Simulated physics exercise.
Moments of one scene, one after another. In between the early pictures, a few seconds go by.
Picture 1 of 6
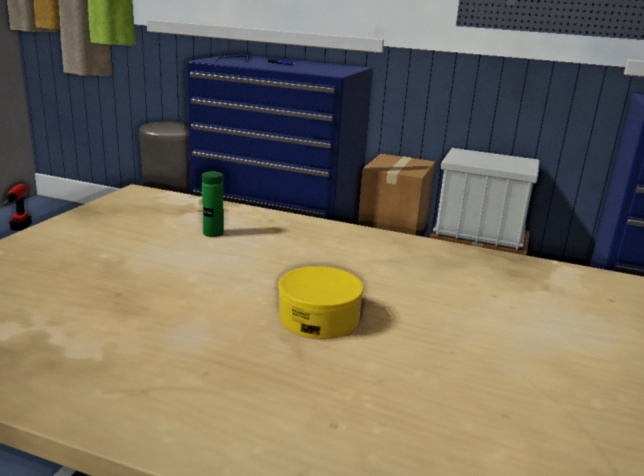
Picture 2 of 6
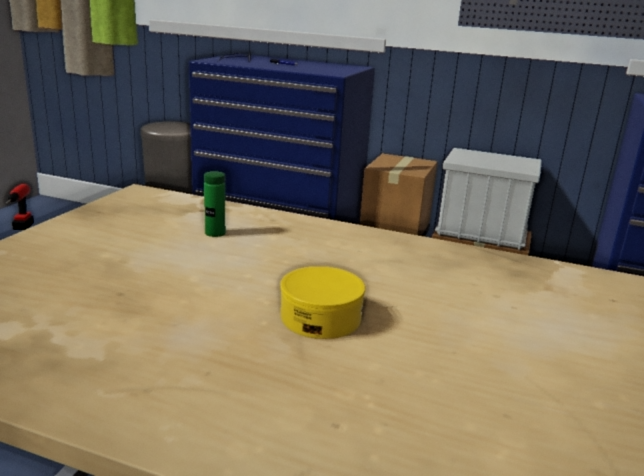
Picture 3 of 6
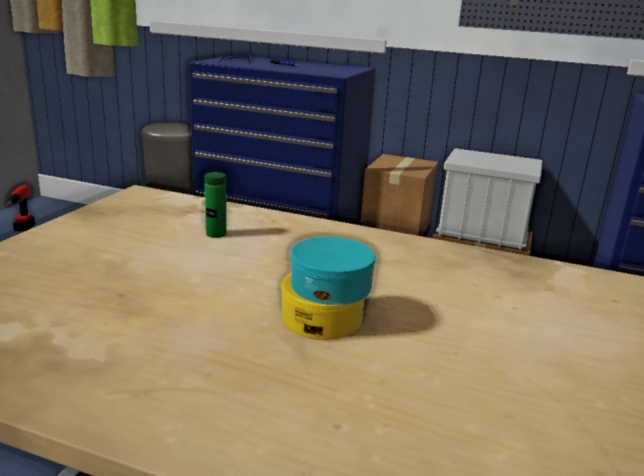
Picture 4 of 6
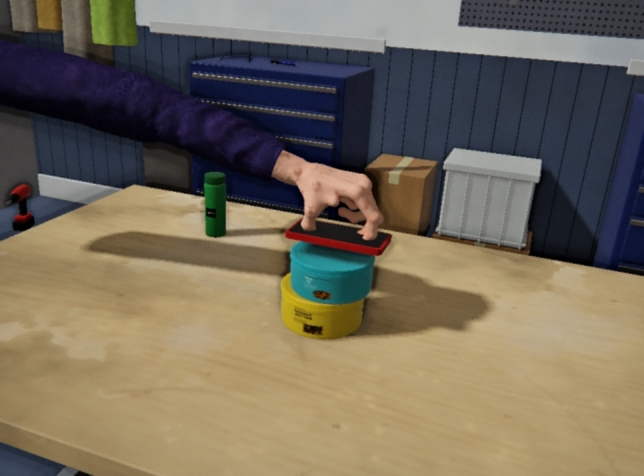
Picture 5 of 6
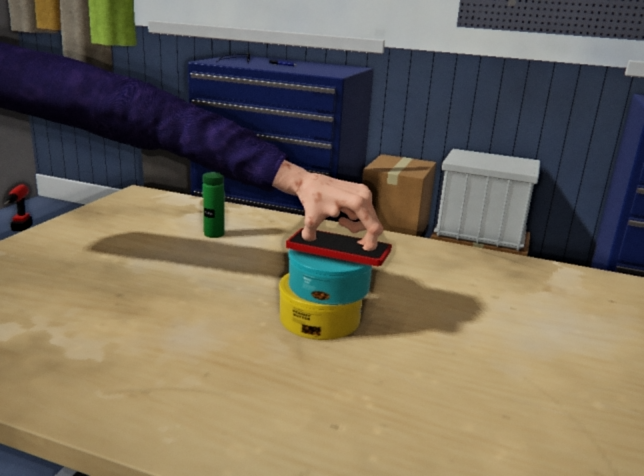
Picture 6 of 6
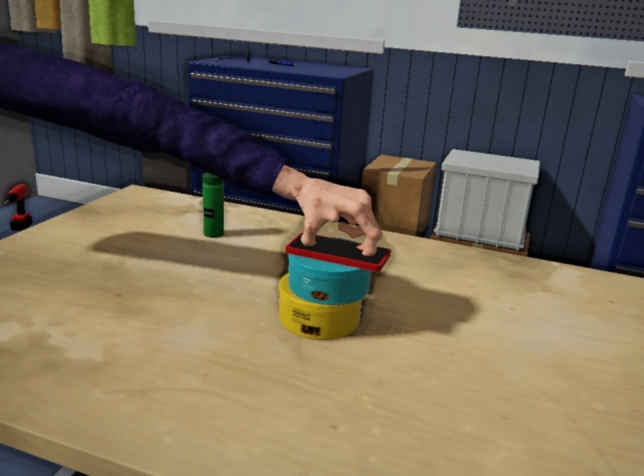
A hand in a dark purple sleeve, reaching in from the left, lowers a red phone with a black face onto a turquoise tub, which has appeared on top of a yellow tub, and keeps hold of it. The tubs stand near the middle of a pale wooden workshop table, seen from slightly above, with a green shaker behind to the left. Beyond are blue drawers, a cardboard box and a white crate, and the view shifts only very slightly.
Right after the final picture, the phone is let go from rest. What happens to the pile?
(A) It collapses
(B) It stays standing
B, it stays standing.
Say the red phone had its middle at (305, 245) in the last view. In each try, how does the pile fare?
Outcome: The pile is still standing.
Then, 0.30 s on from there, no change.
Then, 0.70 s on from there, red phone resting near (338, 252).
In the end, all 4 unmoved. At the end, from the last picture's camera, red phone near (338, 252). The pile holds.
